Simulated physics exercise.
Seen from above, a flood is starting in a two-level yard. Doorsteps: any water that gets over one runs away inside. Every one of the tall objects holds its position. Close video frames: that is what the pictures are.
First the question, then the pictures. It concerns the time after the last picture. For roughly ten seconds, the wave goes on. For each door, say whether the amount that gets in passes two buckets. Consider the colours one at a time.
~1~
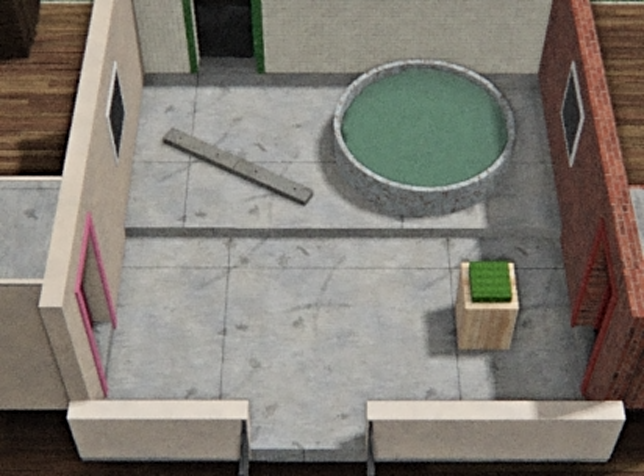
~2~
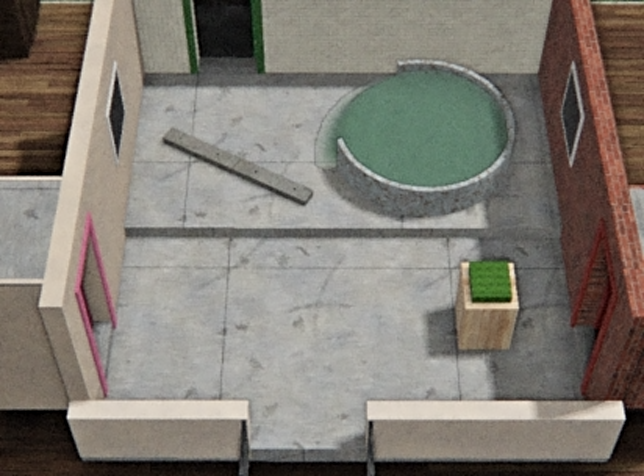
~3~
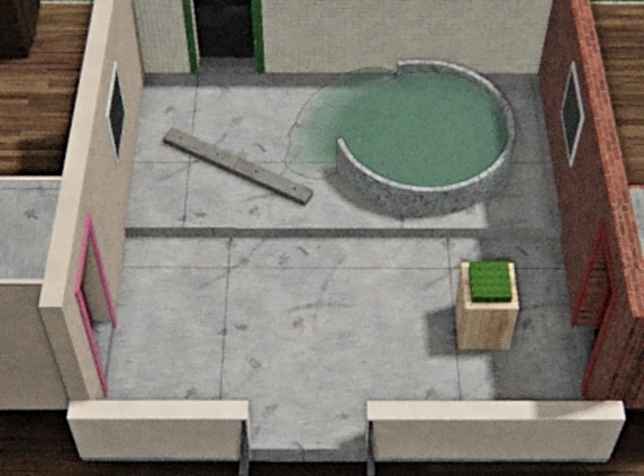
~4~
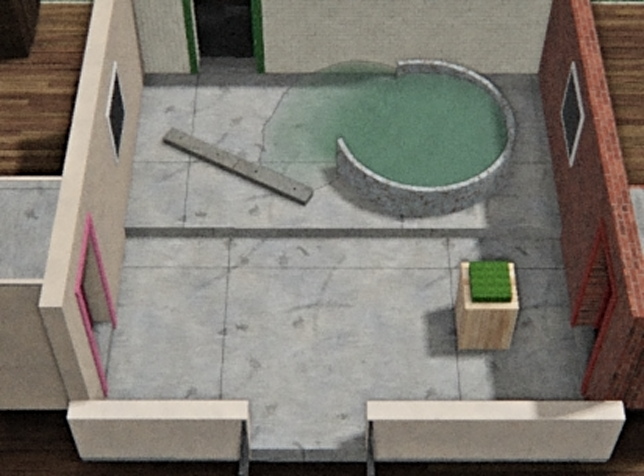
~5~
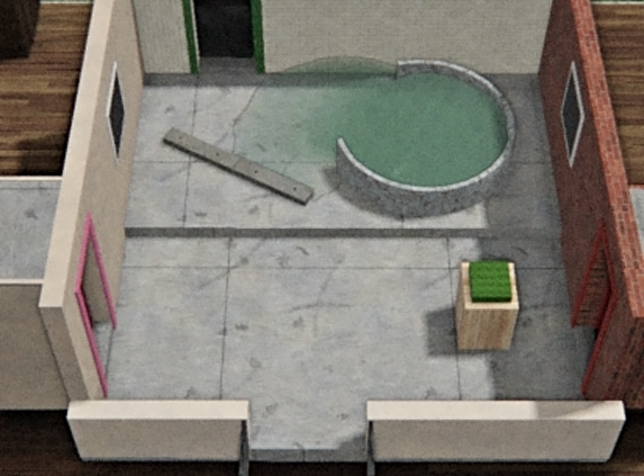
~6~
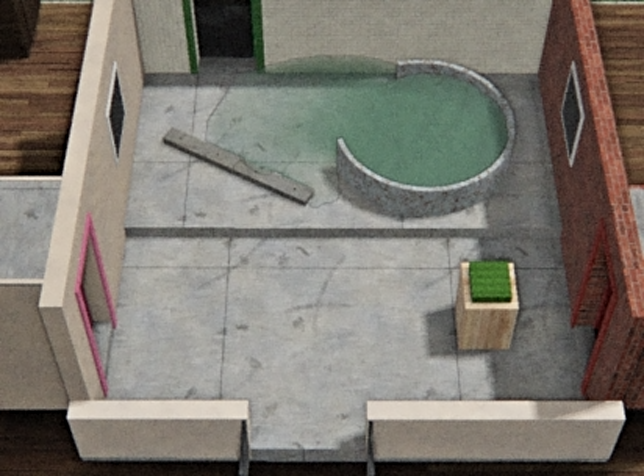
Pink door: No, green door: Yes, red door: No.
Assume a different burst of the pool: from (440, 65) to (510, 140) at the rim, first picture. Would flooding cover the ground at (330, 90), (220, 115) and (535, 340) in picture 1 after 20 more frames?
Submerged, submerged, submerged.
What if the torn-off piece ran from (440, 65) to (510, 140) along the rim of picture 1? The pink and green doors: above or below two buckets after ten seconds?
As for the pink door, it sits short of it; as for the green door, it sits short of it.
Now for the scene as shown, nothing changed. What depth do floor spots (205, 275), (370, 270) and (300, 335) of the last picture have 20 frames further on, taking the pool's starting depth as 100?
The depths come to near 6, 0 and 0 per cent respectively.
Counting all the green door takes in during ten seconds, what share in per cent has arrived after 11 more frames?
Around 5 in a hundred.
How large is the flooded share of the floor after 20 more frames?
About 45 in a hundred.
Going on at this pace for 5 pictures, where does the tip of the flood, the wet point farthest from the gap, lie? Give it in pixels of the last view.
Somewhere around (145, 77).
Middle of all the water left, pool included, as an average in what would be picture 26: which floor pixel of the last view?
Roughly (294, 137).
A moment on, water covers 20 % of the floor; the pink door not reached, the green door wet at the sill, nothing in, the red door not reached.
Next, water covers 25 % of the floor; the pink door not reached, the green door under two buckets in, the red door not reached.
Then, water covers 45 % of the floor; the pink door wet at the sill, nothing in, the green door over two buckets in, the red door not reached.
Later, water covers 75 % of the floor; the pink door wet at the sill, nothing in, the green door far over two buckets in, the red door not reached.
In the end, water covers 95 % of the floor; the pink door wet at the sill, nothing in, the green door far over two buckets in, the red door wet at the sill, nothing in.
